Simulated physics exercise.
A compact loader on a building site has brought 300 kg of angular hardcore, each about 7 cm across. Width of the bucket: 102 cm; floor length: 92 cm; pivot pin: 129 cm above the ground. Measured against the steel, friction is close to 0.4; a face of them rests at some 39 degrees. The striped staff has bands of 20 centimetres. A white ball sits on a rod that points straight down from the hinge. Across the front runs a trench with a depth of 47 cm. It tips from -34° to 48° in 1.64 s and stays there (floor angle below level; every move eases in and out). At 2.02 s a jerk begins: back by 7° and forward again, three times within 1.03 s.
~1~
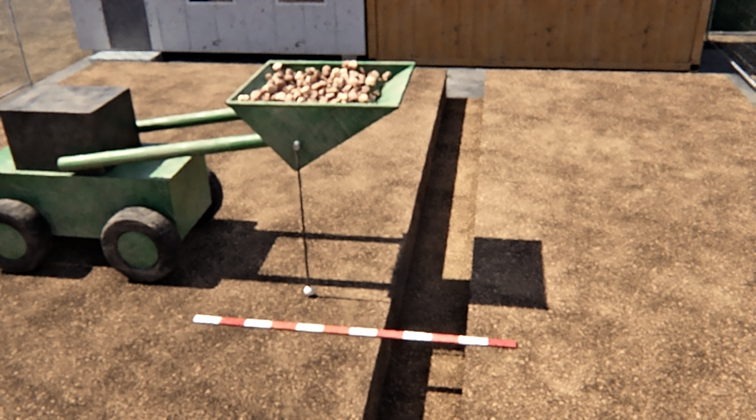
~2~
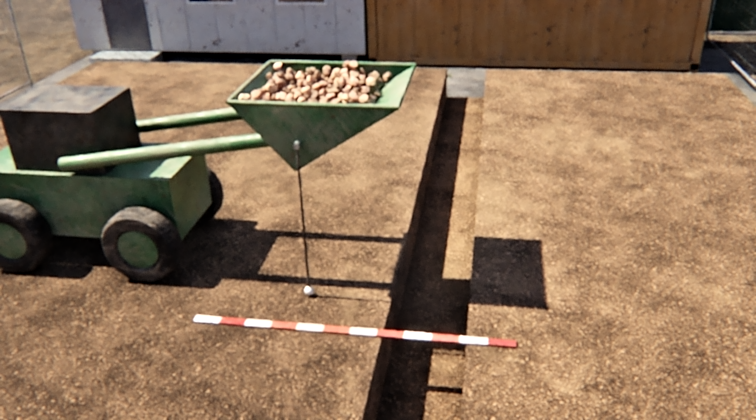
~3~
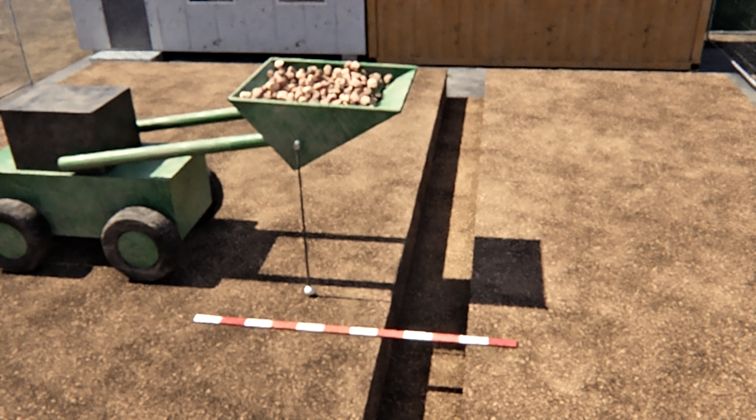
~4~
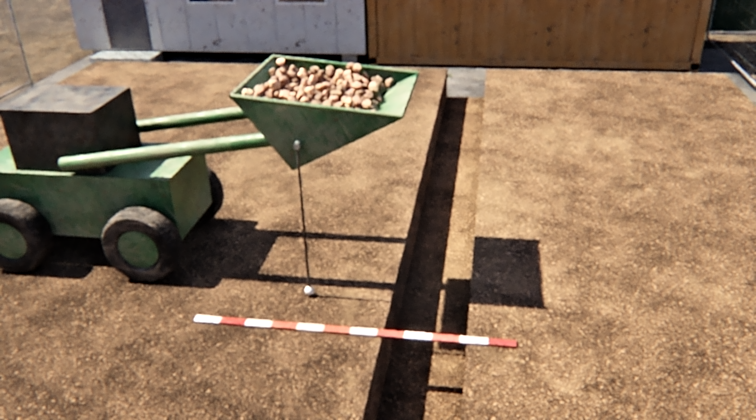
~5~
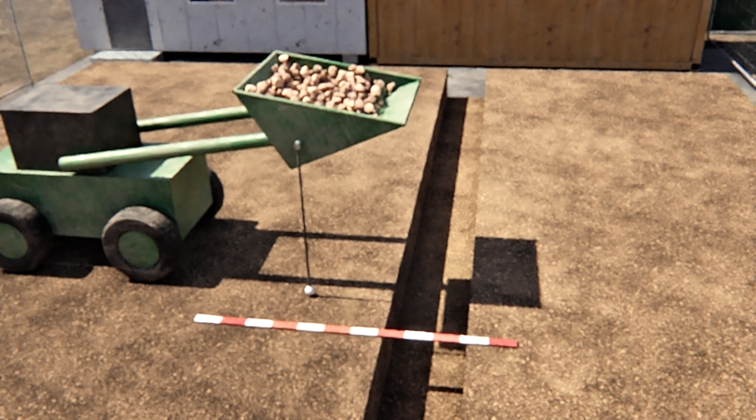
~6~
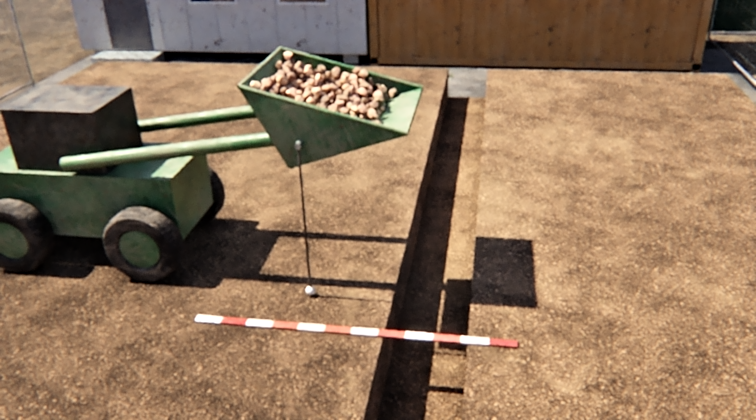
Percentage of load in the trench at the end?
Roughly 95 %.
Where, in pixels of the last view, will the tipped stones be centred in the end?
Around (438, 301).
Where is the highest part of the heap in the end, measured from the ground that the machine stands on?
Roughly 8 cm above the ground.
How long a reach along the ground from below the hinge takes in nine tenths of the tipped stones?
About 120 cm ahead of the hinge.
A little later the floor is at 35°; 98 % in the bucket, 1 % short of the trench; the foremost stones are at (396, 188).
Then the floor is at 48°; 25 % in the bucket, 25 % short of the trench, 50 % in the trench; the foremost stones are at (453, 306).
Later still the floor is at 48°; 0 % in the bucket, 3 % short of the trench, 97 % in the trench; the foremost stones are at (467, 307).
In the end the floor is at 48°; 0 % in the bucket, 3 % short of the trench, 97 % in the trench; the foremost stones are at (467, 307).
